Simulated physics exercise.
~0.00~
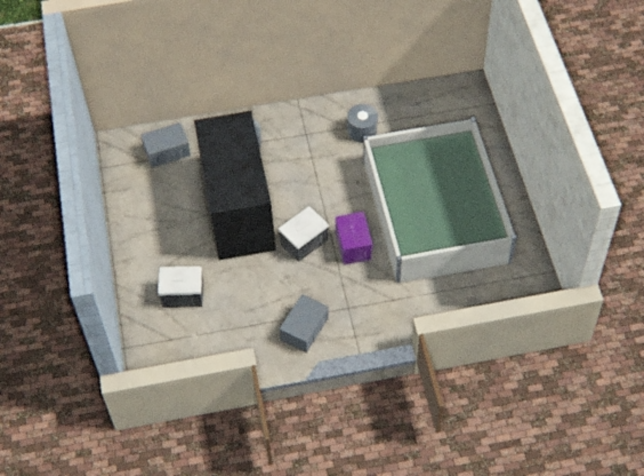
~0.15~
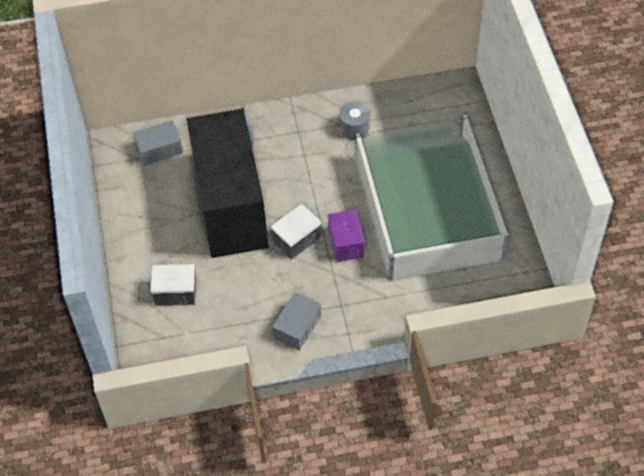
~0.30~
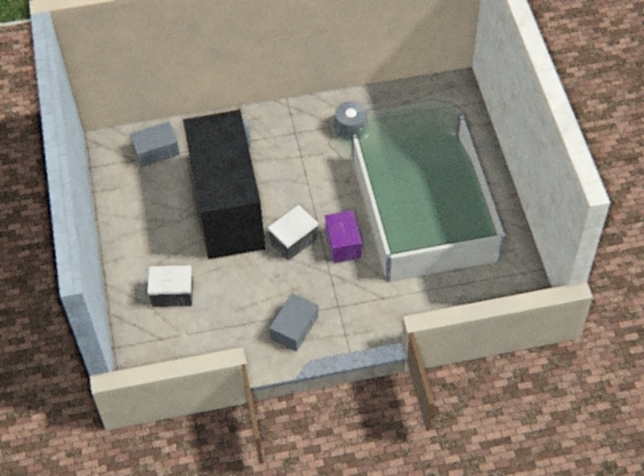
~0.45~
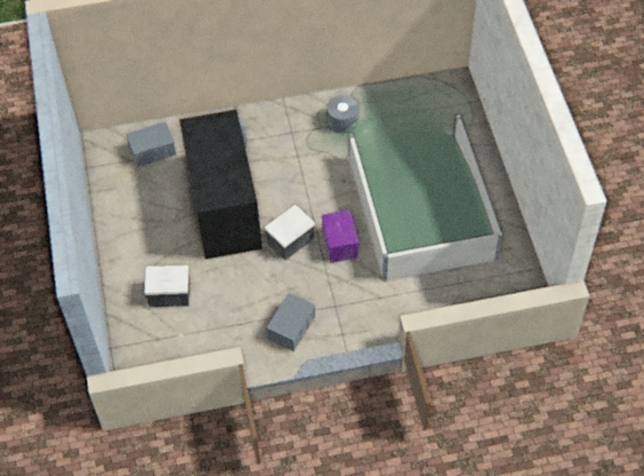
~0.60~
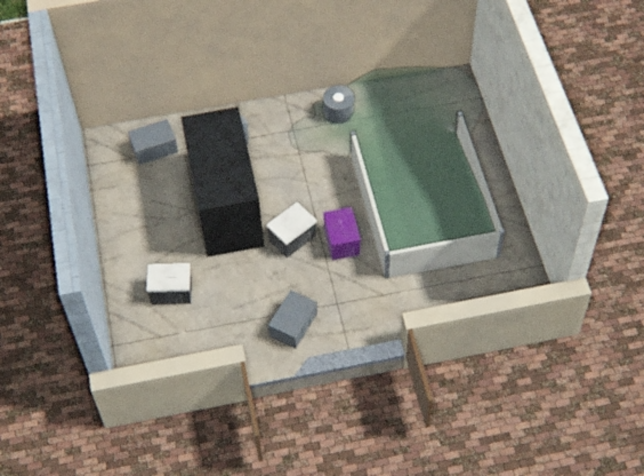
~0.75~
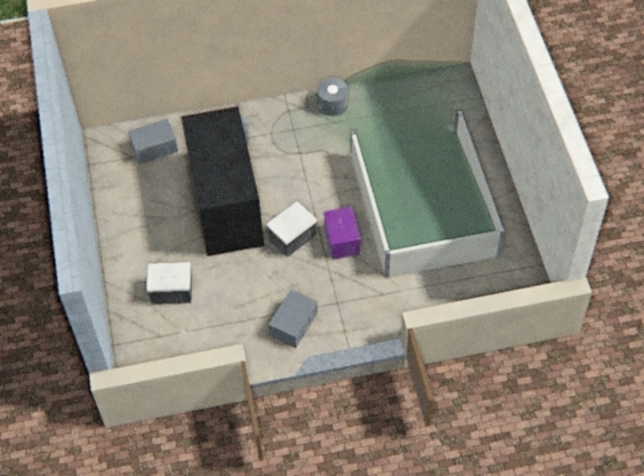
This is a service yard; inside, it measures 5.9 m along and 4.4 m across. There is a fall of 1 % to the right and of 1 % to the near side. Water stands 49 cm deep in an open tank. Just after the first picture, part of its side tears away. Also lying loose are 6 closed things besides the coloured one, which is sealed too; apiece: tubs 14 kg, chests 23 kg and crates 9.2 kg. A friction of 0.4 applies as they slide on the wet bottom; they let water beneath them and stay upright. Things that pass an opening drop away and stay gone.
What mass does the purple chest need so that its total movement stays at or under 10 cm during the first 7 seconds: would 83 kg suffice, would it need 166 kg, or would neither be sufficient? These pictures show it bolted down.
83 kg suffices.
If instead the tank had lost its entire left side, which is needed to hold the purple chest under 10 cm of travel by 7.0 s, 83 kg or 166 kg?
In that case only the larger load is enough.
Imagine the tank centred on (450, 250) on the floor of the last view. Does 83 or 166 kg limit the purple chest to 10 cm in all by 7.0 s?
In that case, simply put, the lighter one does it.
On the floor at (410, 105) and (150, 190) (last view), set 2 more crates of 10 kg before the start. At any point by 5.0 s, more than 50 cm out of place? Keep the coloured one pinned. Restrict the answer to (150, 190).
Answer: Past it.
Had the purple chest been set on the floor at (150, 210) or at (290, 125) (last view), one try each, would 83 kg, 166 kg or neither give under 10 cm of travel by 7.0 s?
In turn: The lighter suffices; the lighter suffices.
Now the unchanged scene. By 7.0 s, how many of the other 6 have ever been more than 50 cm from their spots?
The answer here is 4.
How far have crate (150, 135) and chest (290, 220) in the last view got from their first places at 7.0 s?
The first has moved 200 cm and the second 20 cm from the start.
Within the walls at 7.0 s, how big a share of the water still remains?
Around 98 % of the water.
After 1.4 s the purple chest would be 0 cm from its start with 83 kg and 0 cm from its start with 166 kg; 0 cm of water round it then.
After 3.1 s the purple chest would be 0 cm from its start with 83 kg and 0 cm from its start with 166 kg; 0 cm of water round it then.
After 4.9 s the purple chest would be 0 cm from its start with 83 kg and 0 cm from its start with 166 kg; 2 cm of water round it then.
After 7.0 s the purple chest would be 0 cm from its start with 83 kg and 0 cm from its start with 166 kg; 4 cm of water round it then.
